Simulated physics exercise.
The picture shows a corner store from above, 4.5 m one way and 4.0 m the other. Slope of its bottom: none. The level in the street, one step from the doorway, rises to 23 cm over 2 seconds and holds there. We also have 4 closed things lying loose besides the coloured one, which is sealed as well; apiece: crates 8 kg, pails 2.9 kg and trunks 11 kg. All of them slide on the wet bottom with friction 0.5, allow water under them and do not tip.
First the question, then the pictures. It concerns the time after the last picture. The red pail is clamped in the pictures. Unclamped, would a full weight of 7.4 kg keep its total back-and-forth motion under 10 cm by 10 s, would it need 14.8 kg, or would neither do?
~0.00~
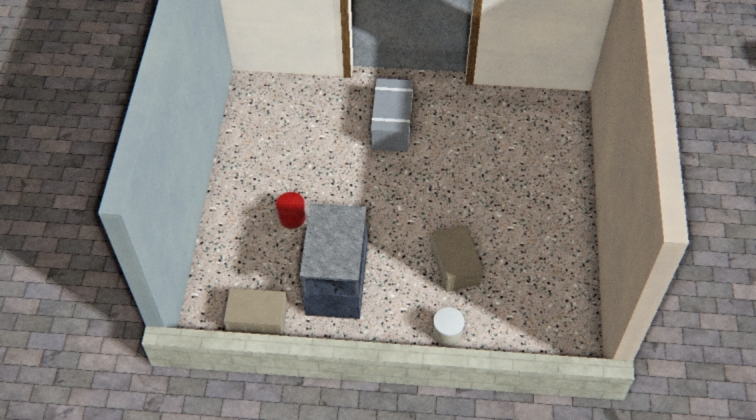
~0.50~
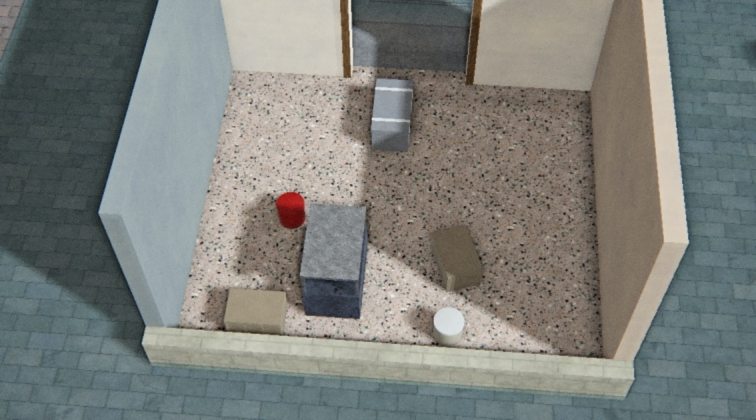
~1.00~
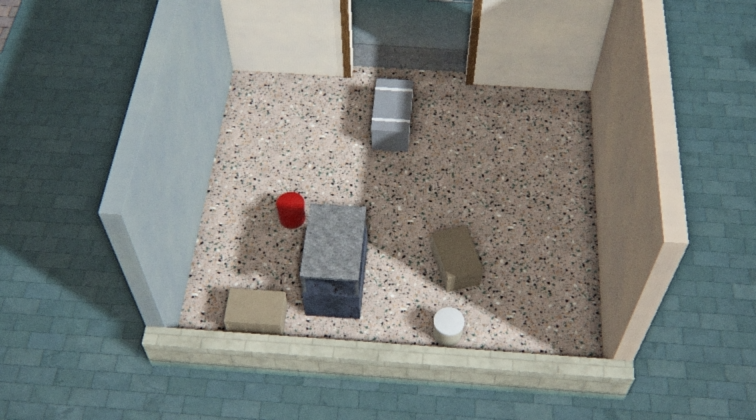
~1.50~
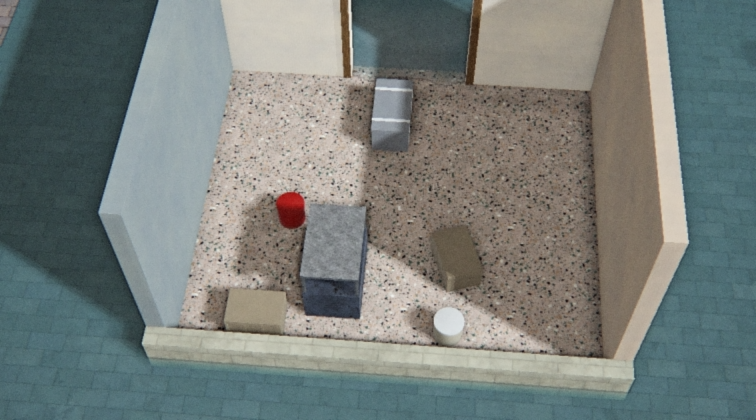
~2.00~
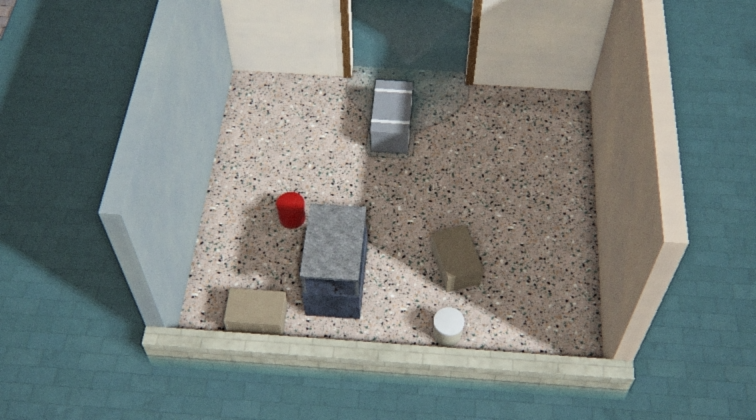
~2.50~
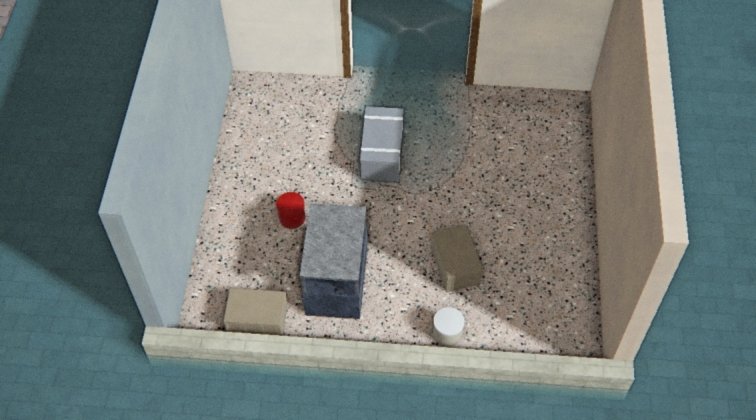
Only the larger figure is plenty.
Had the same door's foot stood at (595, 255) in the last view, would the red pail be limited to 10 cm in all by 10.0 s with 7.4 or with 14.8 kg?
Lab note: Upper mass required.
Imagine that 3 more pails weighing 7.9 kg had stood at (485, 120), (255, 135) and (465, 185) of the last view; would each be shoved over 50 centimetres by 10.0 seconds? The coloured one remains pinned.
Order as asked: Stays within / stays within / goes beyond.
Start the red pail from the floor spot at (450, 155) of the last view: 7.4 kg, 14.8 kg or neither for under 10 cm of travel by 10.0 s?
Well, no option works.
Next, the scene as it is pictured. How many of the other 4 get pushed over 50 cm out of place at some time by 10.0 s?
Total: 4.
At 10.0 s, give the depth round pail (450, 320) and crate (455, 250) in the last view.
Some 12 cm at the first, some 14 cm at the second.
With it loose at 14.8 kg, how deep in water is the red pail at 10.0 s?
15 cm, roughly.
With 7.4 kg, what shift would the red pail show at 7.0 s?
About 120 cm off its spot.
After 3.5 s the red pail would be 1 cm from its start with 7.4 kg and 0 cm from its start with 14.8 kg; 4 cm of water round it then.
After 4.5 s the red pail would be 50 cm from its start with 7.4 kg and 0 cm from its start with 14.8 kg; 6 cm of water round it then.
After 7.0 s the red pail would be 126 cm from its start with 7.4 kg and 0 cm from its start with 14.8 kg; 8 cm of water round it then.
After 10.0 s the red pail would be 111 cm from its start with 7.4 kg and 0 cm from its start with 14.8 kg; 15 cm of water round it then.
